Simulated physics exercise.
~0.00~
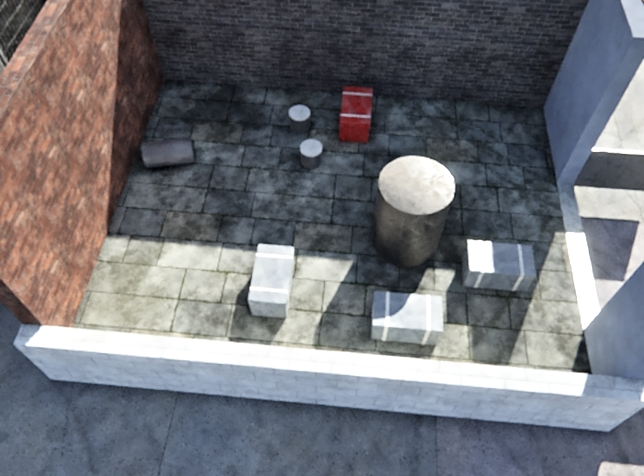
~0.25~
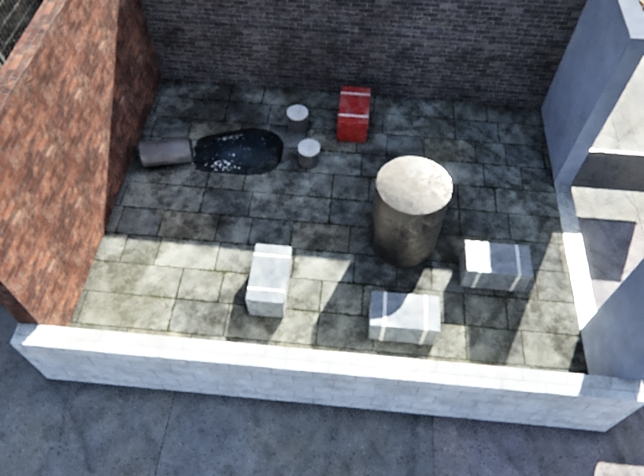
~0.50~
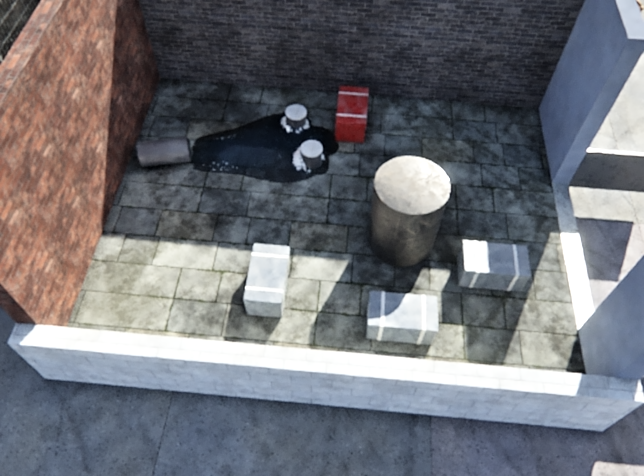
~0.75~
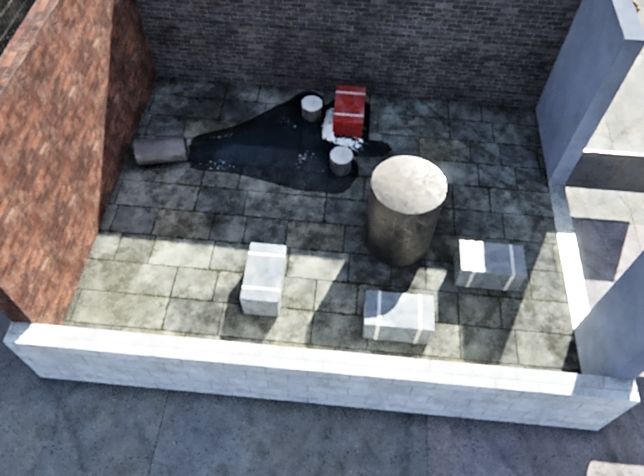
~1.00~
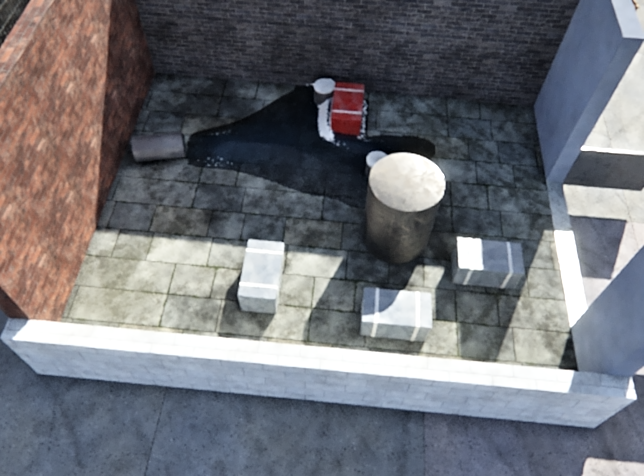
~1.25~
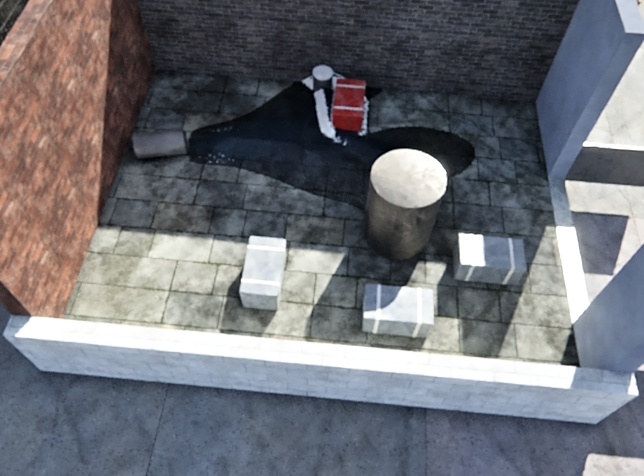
Walled paved lot with dark water spreading rightward from a pipe, pushing two small pails along past a red trunk.
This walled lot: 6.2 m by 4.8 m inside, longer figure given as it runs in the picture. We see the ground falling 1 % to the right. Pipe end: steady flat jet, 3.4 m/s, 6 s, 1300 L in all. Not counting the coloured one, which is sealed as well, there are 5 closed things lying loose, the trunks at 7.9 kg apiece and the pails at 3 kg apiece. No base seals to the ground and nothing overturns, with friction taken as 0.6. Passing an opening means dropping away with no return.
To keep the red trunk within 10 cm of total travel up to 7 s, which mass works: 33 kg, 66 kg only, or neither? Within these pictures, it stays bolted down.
It is going to slide too far with both picks.
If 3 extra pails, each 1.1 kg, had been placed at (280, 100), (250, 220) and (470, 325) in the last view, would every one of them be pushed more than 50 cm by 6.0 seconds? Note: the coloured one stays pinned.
In the order asked: Crosses the line, stays inside the line, stays inside the line.
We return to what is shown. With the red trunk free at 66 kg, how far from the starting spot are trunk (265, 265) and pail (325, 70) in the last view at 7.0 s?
The shifts read 0 cm and 150 cm, in that sequence.
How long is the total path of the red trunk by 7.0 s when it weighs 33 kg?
It would cover some 450 cm all told.
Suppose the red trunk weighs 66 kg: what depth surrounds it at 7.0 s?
Depth: Approx. 20 cm.
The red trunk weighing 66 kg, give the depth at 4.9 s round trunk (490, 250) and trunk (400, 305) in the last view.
Depth approx. 1 cm / 0 cm.
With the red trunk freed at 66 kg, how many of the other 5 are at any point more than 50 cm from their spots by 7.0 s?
2.
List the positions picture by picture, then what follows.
In the first picture, the red trunk at (356, 105) rests on the ground; 0.0 m2 under water; 0 of 6 have shifted.
In the second picture, the red trunk at (354, 105), on the bottom; 0.9 m2 under water; 0 of 6 have shifted.
In the third picture, the red trunk at (352, 104) rests on the ground; 1.9 m2 under water; 1 of 6 have shifted.
In the fourth picture, the red trunk at (349, 104) rests on the ground; 3.1 m2 under water; 2 of 6 have shifted.
In the fifth picture, the red trunk at (348, 101) rests on the ground; 4.3 m2 under water; 2 of 6 have shifted.
In the sixth picture, the red trunk at (349, 97), on the bottom; water covers 5.5 m2; 2 of 6 have shifted.
After 1.8 s the red trunk would be 86 cm from its start with 33 kg and 29 cm from its start with 66 kg; 10 cm of water round it then.
After 3.1 s the red trunk would be 264 cm from its start with 33 kg and 99 cm from its start with 66 kg; 10 cm of water round it then.
After 4.9 s the red trunk would be gone out with 33 kg and 190 cm from its start with 66 kg; 13 cm of water round it then.
After 7.0 s the red trunk would be gone out with 33 kg and 268 cm from its start with 66 kg; 20 cm of water round it then.
